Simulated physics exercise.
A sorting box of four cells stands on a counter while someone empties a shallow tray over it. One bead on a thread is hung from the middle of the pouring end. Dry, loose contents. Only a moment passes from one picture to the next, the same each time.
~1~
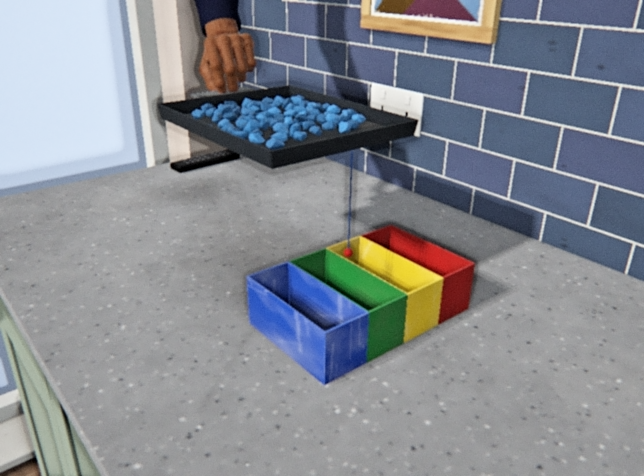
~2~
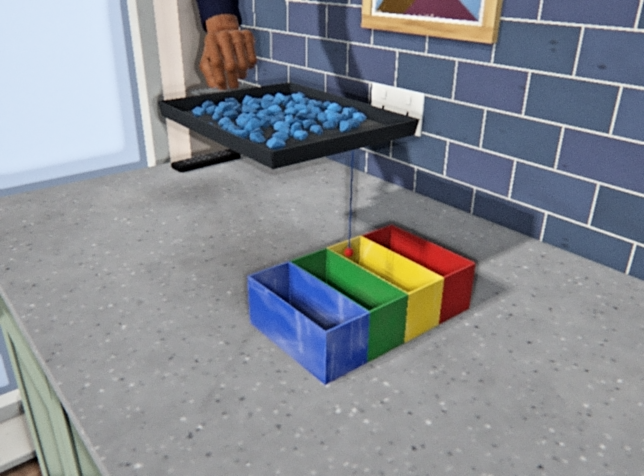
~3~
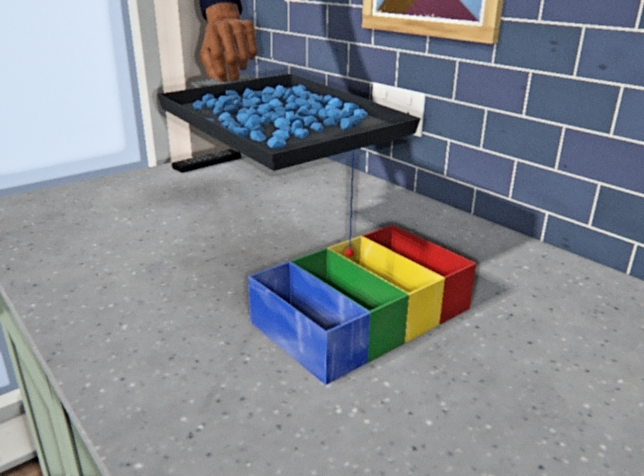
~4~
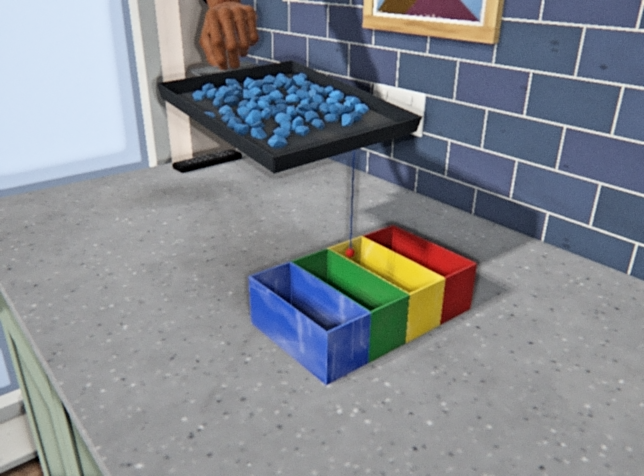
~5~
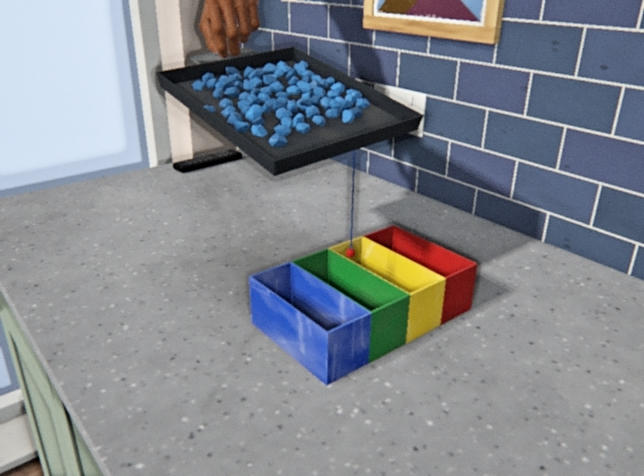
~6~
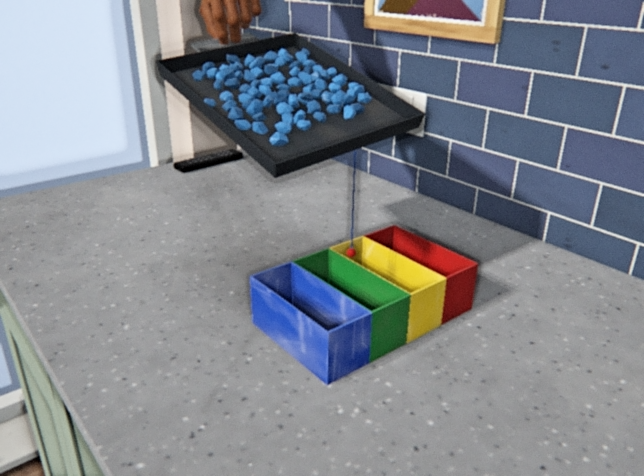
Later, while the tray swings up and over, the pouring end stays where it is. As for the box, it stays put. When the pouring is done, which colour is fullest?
Fullest: The blue cell.
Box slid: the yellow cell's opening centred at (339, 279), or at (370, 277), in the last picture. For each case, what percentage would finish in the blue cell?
It would be near 10 per cent first and near 40 per cent second.
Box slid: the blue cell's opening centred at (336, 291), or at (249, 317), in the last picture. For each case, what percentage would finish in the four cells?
50 % for the first, 90 % for the second.
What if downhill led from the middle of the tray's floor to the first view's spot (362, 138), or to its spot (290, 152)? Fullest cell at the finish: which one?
So, in order: The cell in red, then the blue cell.
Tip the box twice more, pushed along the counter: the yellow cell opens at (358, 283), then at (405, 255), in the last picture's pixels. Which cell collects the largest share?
Try 1 - the cell in green; try 2 - blue.
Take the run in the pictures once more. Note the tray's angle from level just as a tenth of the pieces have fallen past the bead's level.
Somewhere near 75°.
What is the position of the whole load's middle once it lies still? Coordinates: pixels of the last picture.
Somewhere around (322, 340) in the last picture.
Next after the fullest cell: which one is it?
The green cell.
Soon after the last picture, tray tipped steeply; nearly all on the tray; a stray few falling or outside the box.
A little later, tray tipped right over; about half on the tray; about a quarter in the blue cell; a small part in the green cell; about a quarter falling or outside the box.
Later still, tray tipped past a quarter turn; about half in the blue cell; about a quarter in the green cell; a stray few in the yellow cell; about a quarter falling or outside the box.
At rest, tray tipped past a quarter turn; about half in the blue cell; about a quarter in the green cell; a stray few in the yellow cell; none in the red cell; about a quarter outside the box.
